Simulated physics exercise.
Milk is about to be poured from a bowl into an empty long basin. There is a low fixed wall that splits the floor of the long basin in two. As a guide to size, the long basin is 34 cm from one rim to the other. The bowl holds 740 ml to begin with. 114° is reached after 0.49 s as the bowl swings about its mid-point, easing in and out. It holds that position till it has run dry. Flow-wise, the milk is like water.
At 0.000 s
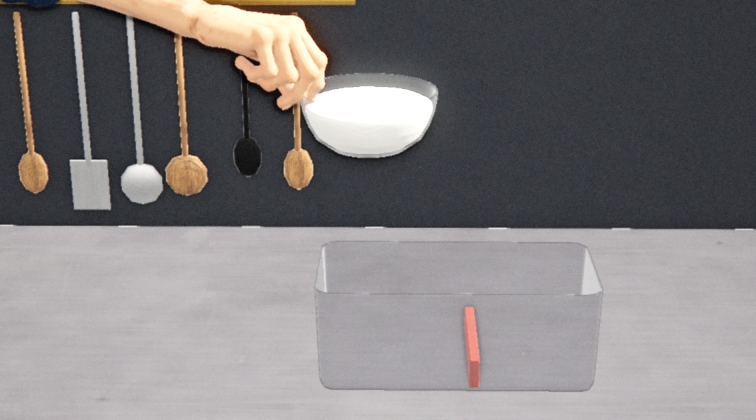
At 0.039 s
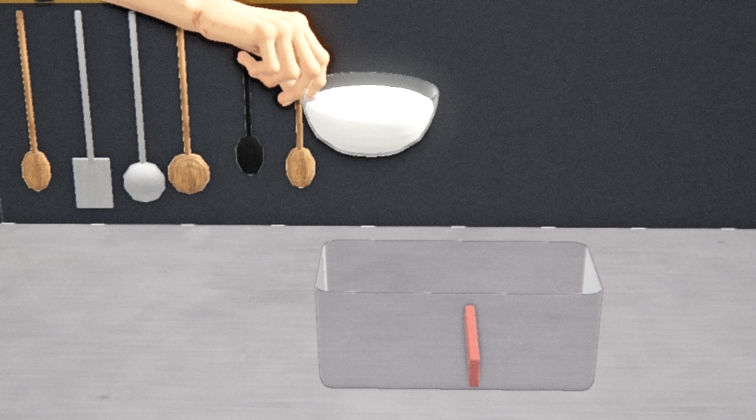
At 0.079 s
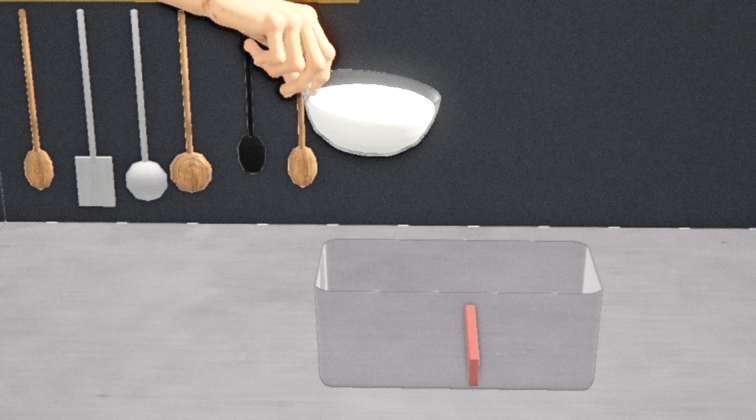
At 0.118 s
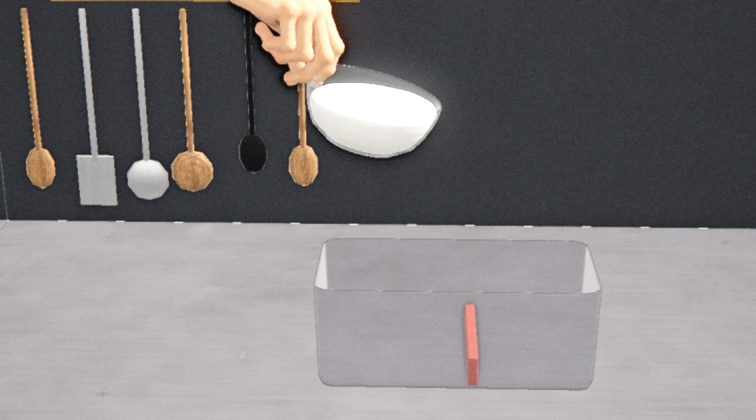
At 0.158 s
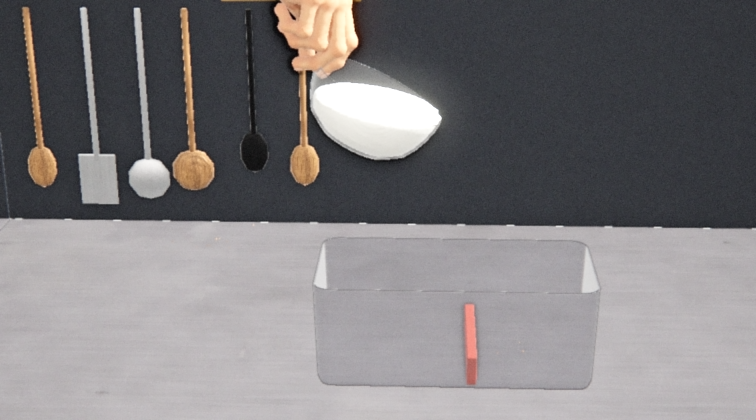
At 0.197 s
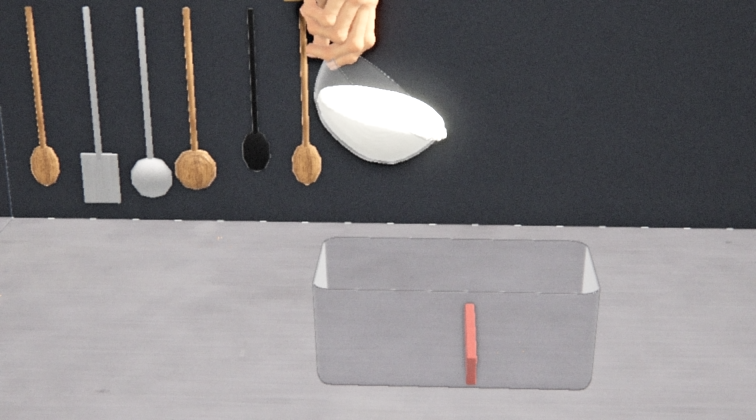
A hand tilts a clear bowl of milk steadily to the right above a long basin.
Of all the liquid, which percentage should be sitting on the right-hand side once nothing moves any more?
Around 47 per cent should be sitting there.
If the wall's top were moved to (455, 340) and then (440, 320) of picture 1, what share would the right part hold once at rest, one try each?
Around 50 and 75 percent, in that order.
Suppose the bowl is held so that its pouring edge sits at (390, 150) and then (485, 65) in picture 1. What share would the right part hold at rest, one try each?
Some 20 and 60 per cent, in that order.
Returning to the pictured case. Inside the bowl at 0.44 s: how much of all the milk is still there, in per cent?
3 %.
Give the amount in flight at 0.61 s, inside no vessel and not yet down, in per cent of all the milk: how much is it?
I'd say some 6 per cent is in the air.
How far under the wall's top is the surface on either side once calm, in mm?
Some 26 mm on the left and 22 mm on the right.
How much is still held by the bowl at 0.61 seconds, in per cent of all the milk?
I reckon near 0 per cent still sits there.
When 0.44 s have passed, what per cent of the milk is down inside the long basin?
Roughly 40 percent.
Then, 0.44 s in, the tilt is 110° and 3 per cent is still to pour, 8 is left of the wall and 31 right of it.
Then, 0.61 s in, the tilt is 114° and 0 per cent is still to pour, 42 is left of the wall and 53 right of it.
Then, 0.79 s in, the tilt is 114° and 0 per cent is still to pour, 45 is left of the wall and 46 right of it.
Then, 0.99 s in, the tilt is 114° and 0 per cent is still to pour, 48 is left of the wall and 47 right of it.
Finally, 48 per cent lies left of the wall, 47 right of it and 5 outside.
